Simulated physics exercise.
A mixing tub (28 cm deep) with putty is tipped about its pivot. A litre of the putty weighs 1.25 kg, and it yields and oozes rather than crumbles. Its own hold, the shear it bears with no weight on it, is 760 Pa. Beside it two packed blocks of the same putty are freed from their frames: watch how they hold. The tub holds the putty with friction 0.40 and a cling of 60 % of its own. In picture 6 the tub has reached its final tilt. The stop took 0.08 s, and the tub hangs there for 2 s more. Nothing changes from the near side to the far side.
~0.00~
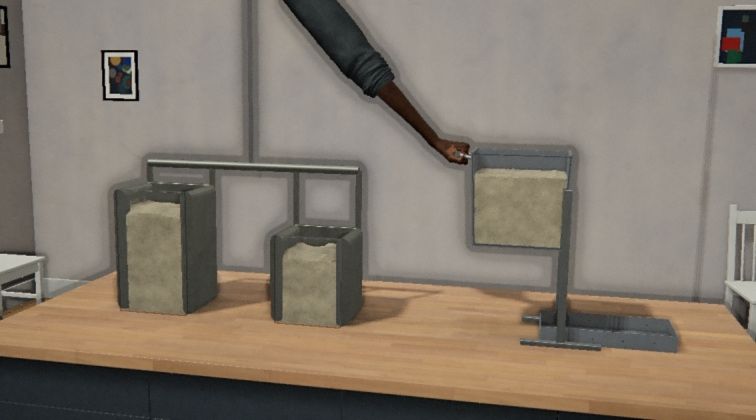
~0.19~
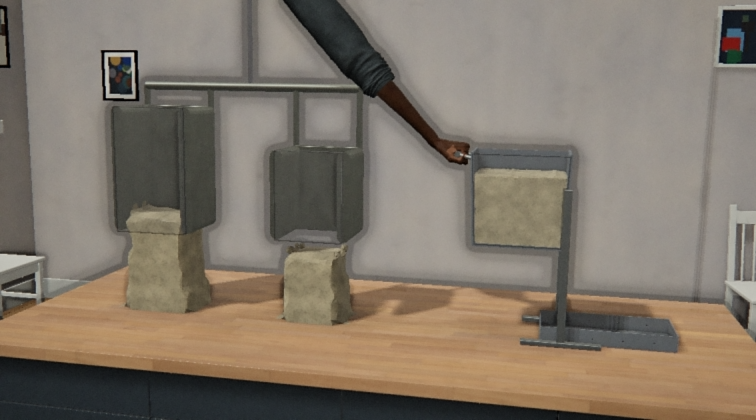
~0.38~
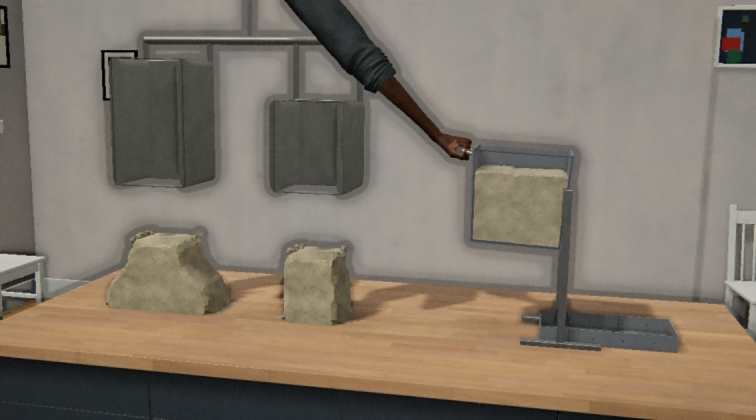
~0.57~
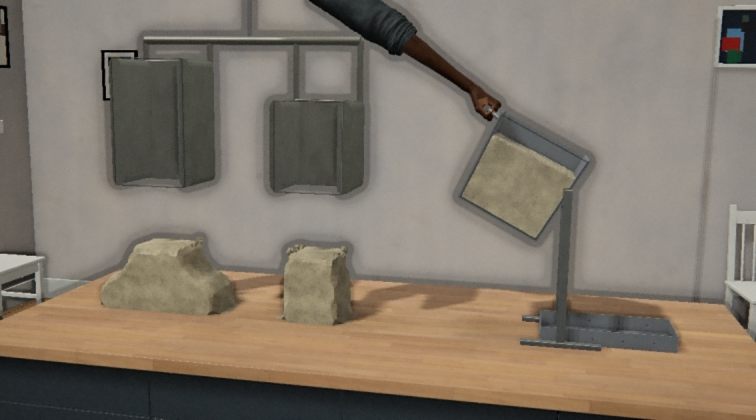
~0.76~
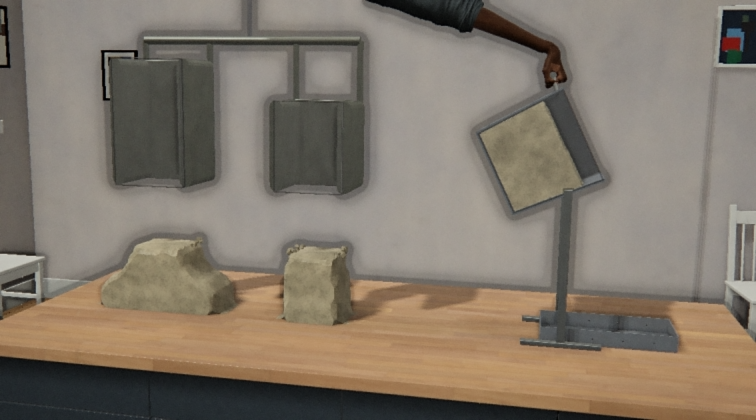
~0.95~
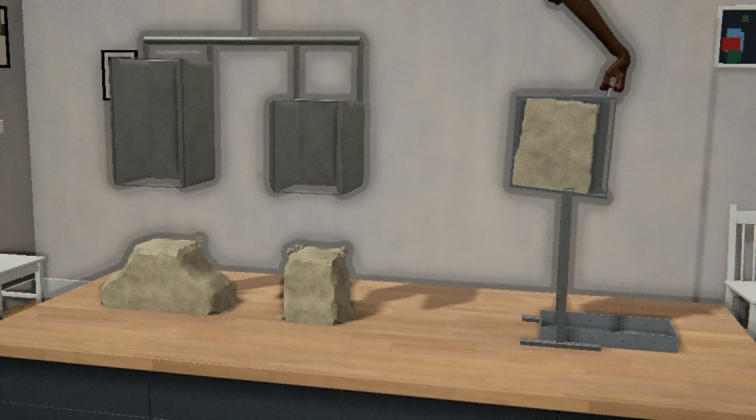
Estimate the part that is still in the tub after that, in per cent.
The part that is still in the tub after that is near 51 %.
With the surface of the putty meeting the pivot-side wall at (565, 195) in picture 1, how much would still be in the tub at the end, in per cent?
It would be near 70 %.
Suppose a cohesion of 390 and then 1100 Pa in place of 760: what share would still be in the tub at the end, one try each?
In that order: 40 %, 100 %.
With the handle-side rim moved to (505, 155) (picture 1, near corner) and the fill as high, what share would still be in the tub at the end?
Then about 100 %.
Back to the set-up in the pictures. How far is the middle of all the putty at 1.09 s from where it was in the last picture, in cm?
About 5 cm.
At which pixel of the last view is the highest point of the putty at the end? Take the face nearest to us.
Near (544, 147).
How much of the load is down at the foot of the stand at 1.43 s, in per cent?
About 0 %.
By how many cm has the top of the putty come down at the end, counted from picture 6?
About 14 cm.
By 1.09 s, the tub is at 92 degrees and holds 98 %.
By 1.26 s, the tub is at 92 degrees and holds 70 %.
By 1.43 s, the tub is at 92 degrees and holds 53 %.
By 1.60 s, the tub is at 92 degrees and holds 51 %.
By 2.95 s, at the end, the tub is at 92 degrees and holds 51 %.
